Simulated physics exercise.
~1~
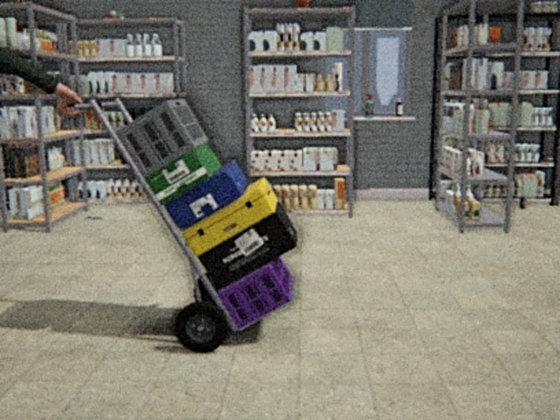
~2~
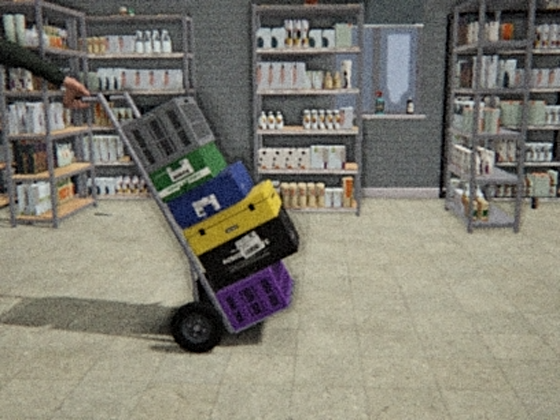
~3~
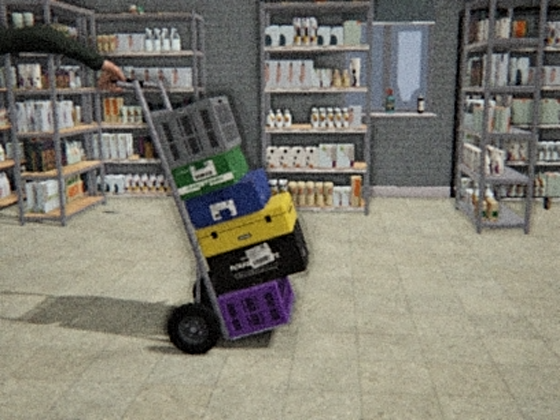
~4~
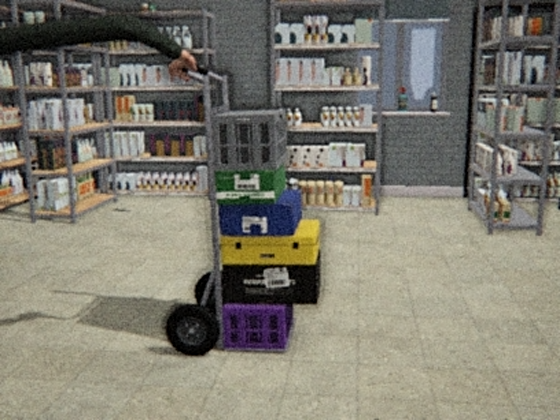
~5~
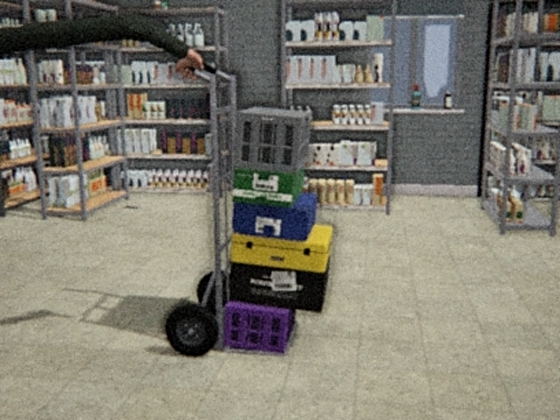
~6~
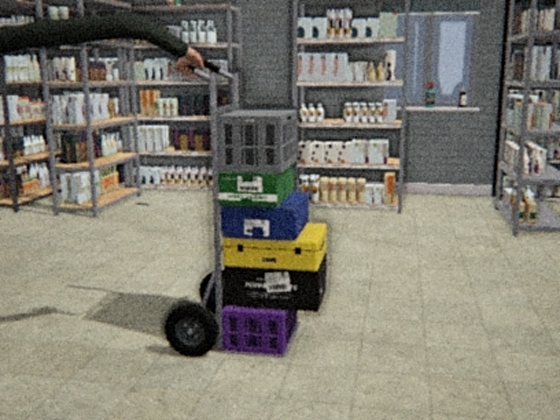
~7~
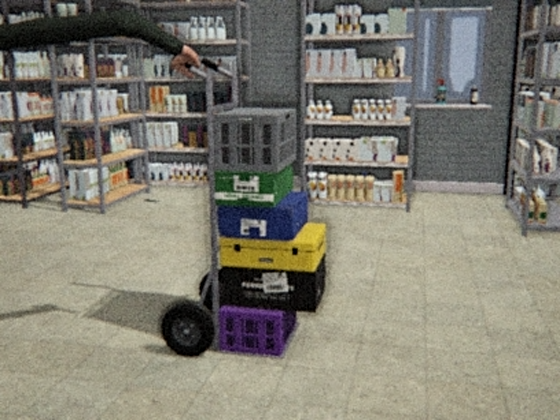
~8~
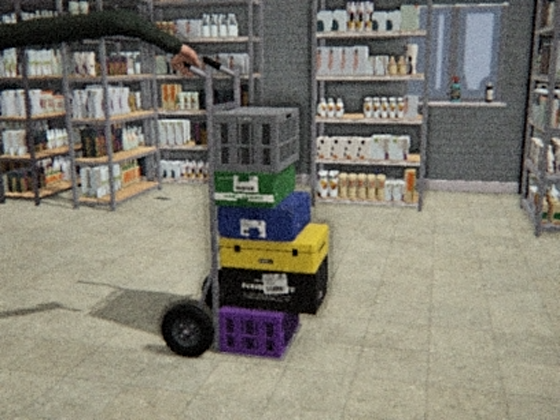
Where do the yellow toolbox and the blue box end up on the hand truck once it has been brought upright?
Both keep their places in the stack, with the yellow toolbox still resting on the black parcel and the blue box still on top of the toolbox.
